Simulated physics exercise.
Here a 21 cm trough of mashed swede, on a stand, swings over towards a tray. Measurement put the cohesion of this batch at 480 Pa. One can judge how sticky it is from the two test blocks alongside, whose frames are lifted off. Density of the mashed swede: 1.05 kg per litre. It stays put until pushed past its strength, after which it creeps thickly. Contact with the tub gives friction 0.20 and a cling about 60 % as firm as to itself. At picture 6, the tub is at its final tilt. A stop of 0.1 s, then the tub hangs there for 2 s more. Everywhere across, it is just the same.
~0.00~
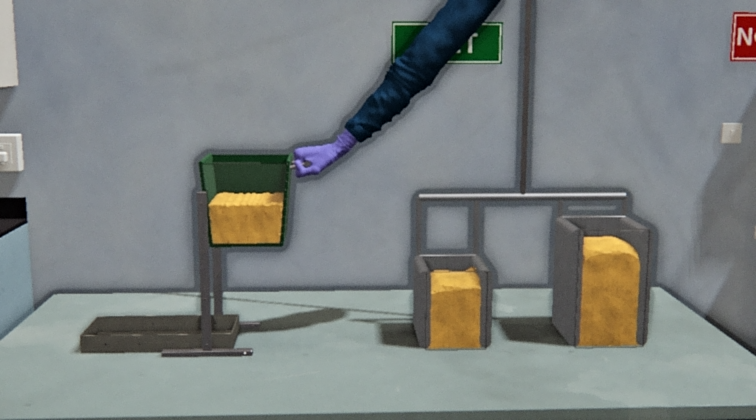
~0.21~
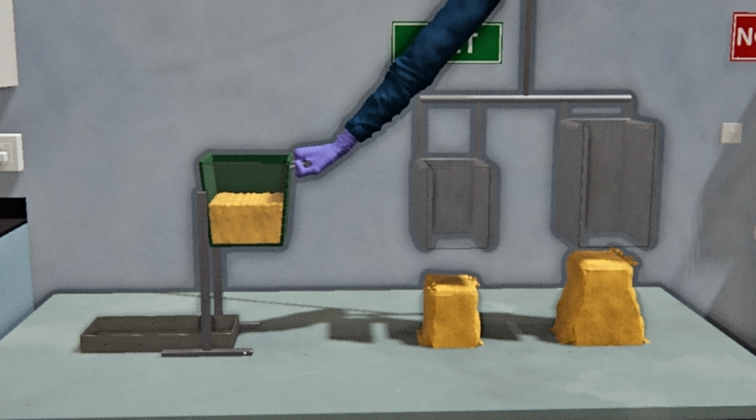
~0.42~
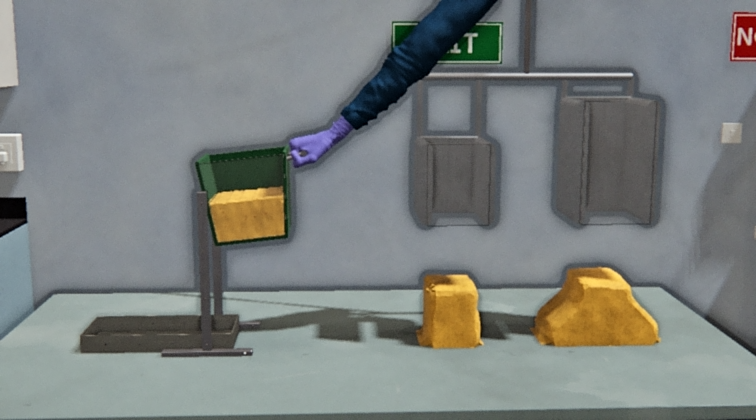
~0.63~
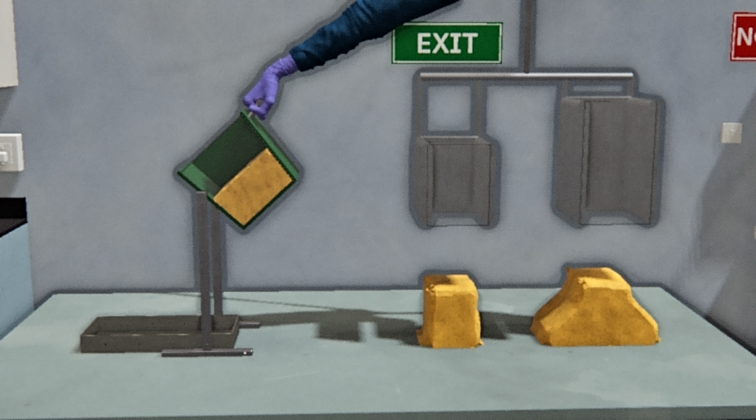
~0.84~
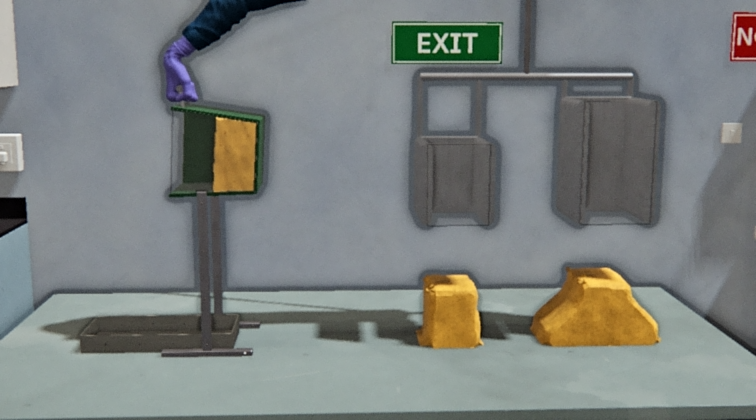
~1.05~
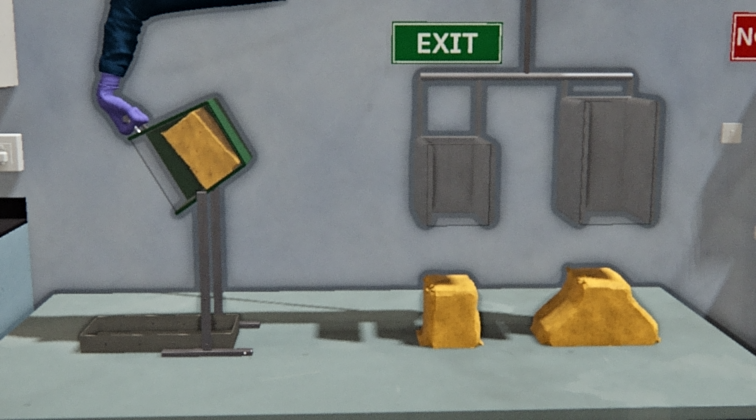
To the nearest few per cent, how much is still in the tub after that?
About 0 %.
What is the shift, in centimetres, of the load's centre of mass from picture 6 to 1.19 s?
11 cm.
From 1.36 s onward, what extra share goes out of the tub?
Roughly 0 per cent of the load.
After 1.19 s, the tub is at 120 degrees and holds 84 %.
After 1.36 s, the tub is at 120 degrees and holds 0 %.
After 1.53 s, the tub is at 120 degrees and holds 0 %.
After 1.70 s, the tub is at 120 degrees and holds 0 %.
After 3.05 s, at the end, the tub is at 120 degrees and holds 0 %.
